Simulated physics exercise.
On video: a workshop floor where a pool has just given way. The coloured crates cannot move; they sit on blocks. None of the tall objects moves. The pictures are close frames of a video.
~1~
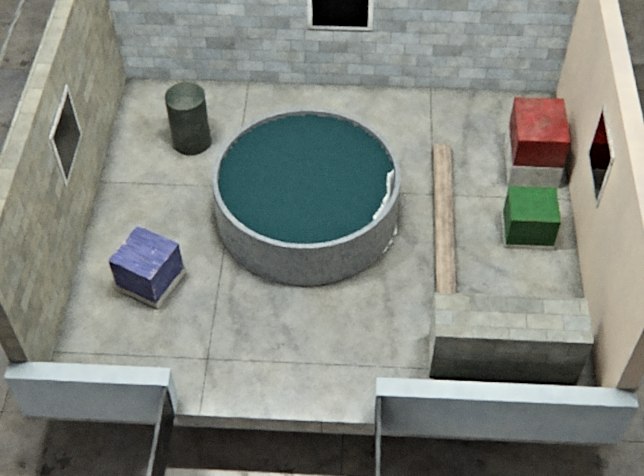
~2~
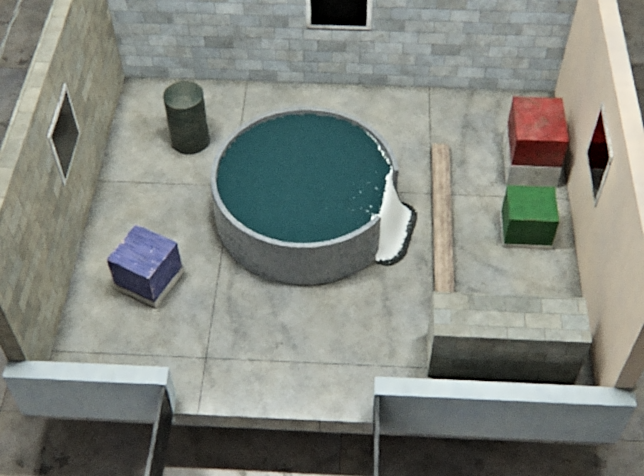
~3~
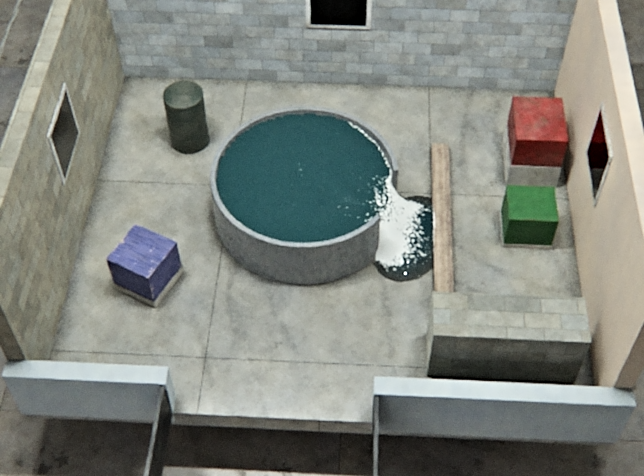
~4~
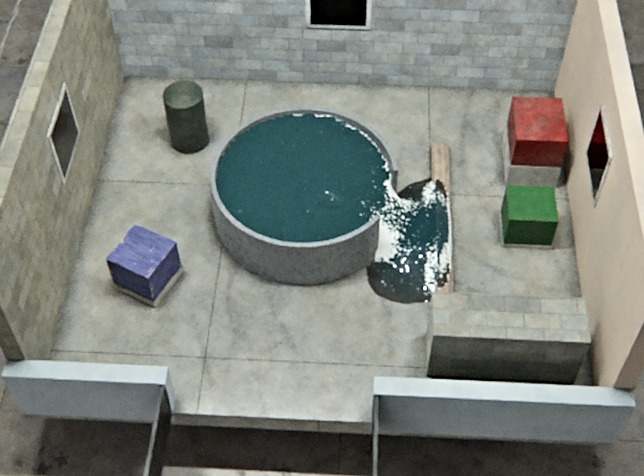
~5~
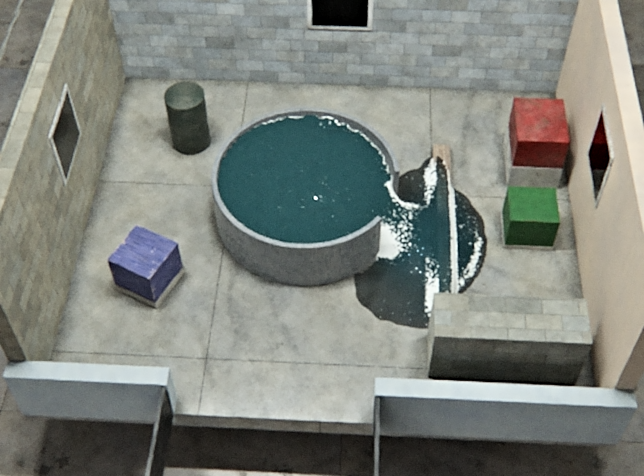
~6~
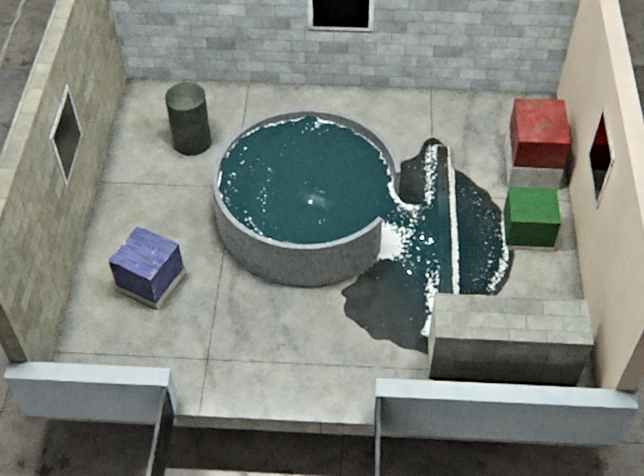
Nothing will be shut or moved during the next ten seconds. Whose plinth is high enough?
In order: Blue crate: Safe. Green crate: Not safe. Red crate: Safe.
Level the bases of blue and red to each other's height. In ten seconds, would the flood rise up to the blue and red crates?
One by one: The blue crate is not reached; the red crate is reached.
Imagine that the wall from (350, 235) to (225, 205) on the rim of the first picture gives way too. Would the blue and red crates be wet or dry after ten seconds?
Blue: Overtopped; red: Not reached.
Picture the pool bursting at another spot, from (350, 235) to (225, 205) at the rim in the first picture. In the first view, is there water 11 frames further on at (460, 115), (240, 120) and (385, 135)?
The first comes out untouched, the second untouched, the third untouched.
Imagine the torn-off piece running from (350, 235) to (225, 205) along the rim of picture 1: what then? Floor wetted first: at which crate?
Answer: The blue one.
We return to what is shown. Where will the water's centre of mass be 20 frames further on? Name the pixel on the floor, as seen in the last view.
Roughly at (393, 233).
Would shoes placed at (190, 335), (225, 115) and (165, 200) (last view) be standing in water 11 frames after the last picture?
Status by point, in sequence: Unwetted; unwetted; unwetted.
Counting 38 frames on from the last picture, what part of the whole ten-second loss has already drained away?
I get 45 percent.
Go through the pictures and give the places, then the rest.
In the first picture, the round pool at (306, 177) is whole and still.
In the second picture, the front is at (404, 207), out from the gap at (389, 219).
In the third picture, water pours out at (388, 221) and has run to (432, 205).
In the fourth picture, the front is at a hidden place, out from the gap at (388, 222).
In the fifth picture, the front is at a hidden place, out from the gap at (389, 223).
In the sixth picture, water pours out at (390, 223) and has run to (427, 348).
A moment on, water covers 30 % of the floor; the blue crate not reached, the green crate water round its plinth, the red crate water round its plinth.
Next, water covers 35 % of the floor; the blue crate not reached, the green crate water round its plinth, the red crate water round its plinth.
Then, water covers 45 % of the floor; the blue crate not reached, the green crate water round its plinth, the red crate water round its plinth.
Later, water covers 85 % of the floor; the blue crate water round its plinth, the green crate water round its plinth, the red crate water round its plinth.
In the end, water covers 100 % of the floor; the blue crate stayed above the water, the green crate was topped, the red crate stayed above the water.
